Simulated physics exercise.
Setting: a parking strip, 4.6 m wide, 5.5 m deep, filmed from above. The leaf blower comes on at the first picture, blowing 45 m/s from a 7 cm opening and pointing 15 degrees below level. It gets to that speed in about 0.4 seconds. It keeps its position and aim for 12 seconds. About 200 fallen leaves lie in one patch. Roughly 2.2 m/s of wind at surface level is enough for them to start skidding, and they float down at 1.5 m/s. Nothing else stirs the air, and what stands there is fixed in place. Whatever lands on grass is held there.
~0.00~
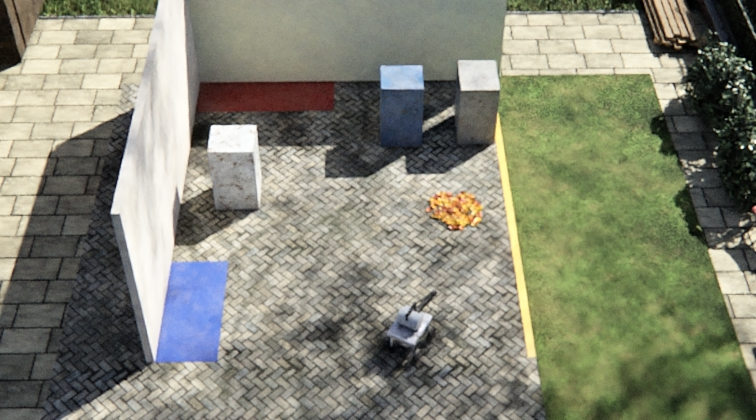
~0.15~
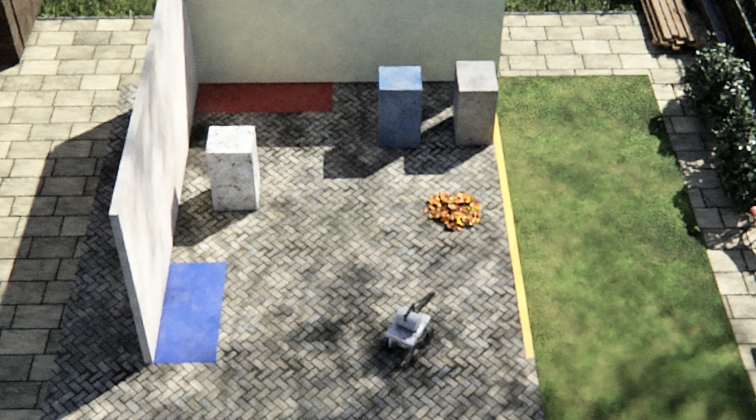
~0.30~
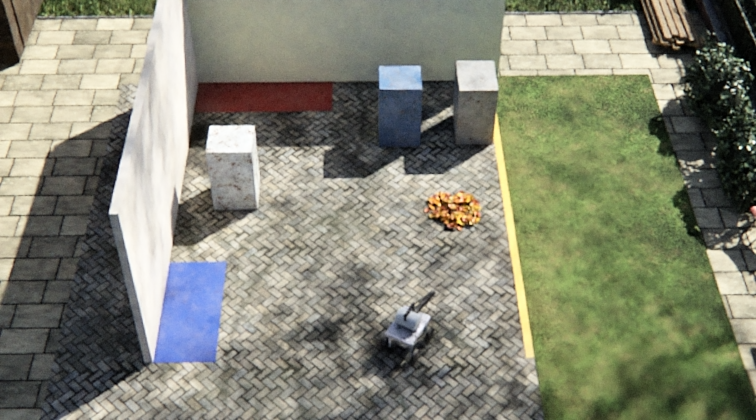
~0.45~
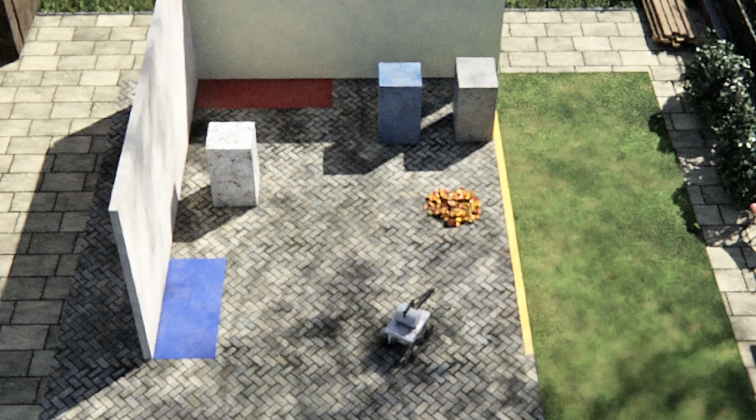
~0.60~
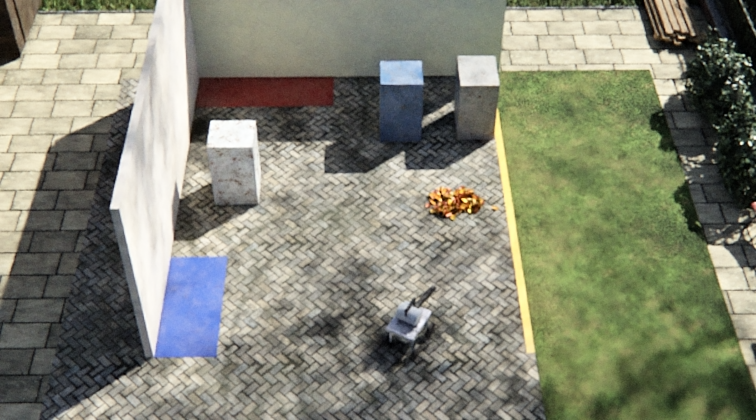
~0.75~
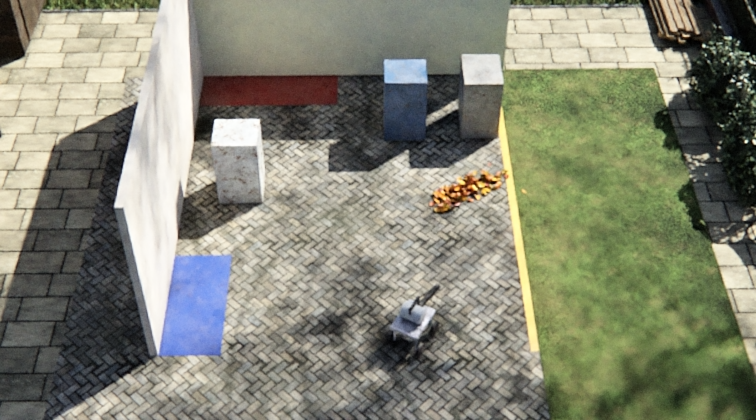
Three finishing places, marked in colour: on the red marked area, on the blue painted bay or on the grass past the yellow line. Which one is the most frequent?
It is the yellow one.
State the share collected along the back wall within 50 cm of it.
Around 2 in a hundred.
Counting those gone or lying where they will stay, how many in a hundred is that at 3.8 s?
I would put it at around 40 %.
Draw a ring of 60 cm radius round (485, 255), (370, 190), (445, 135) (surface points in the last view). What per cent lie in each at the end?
Estimates in listed order: 0 %; 0 %; 50 %.
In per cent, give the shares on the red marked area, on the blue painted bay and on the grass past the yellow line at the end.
I'd put it at around 0 % for red, 0 % for blue and 30 % for yellow.
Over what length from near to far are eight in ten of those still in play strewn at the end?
I'd put it at around 0.8 m.
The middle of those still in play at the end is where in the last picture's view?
Near (480, 138).
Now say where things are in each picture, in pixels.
In the first picture, the middle of the fallen leaves is near (459, 209), none has stirred yet and the mouth of the leaf blower is at (434, 292).
In the second picture, the middle of the fallen leaves is near (457, 207), none has stirred yet, the red marked area is centred on (264, 97), the blue painted bay is centred on (191, 311) and the yellow line is centred on (510, 201).
In the third picture, the middle of the fallen leaves is near (457, 207), none has stirred yet, the top of a bin is at (477, 75) and the top of a bin is at (400, 78).
In the fourth picture, the middle of the fallen leaves is near (457, 204) and none has stirred yet.
In the fifth picture, the middle of the fallen leaves is near (455, 201), the farthest in sight from the leaf blower is at (466, 191) and about 25 % have left their places.
In the sixth picture, the middle of the fallen leaves is near (462, 192), the farthest in sight from the leaf blower is at (504, 172) and about 65 % have left their places.
After 2.4 s, 66 % are on the move or not yet settled, 0 % are on the red marked area, 0 % on the blue painted bay and 20 % on the grass past the yellow line; the middle of those still in play is near (479, 139).
After 3.8 s, 60 % are on the move or not yet settled, 0 % are on the red marked area, 0 % on the blue painted bay and 25 % on the grass past the yellow line; the middle of those still in play is near (479, 139).
After 6.6 s, 49 % are on the move or not yet settled, 0 % are on the red marked area, 0 % on the blue painted bay and 28 % on the grass past the yellow line; the middle of those still in play is near (477, 138).
After 12.0 s, at the end, 0 % are on the red marked area, 0 % on the blue painted bay and 30 % on the grass past the yellow line; the middle of those still in play is near (480, 138).
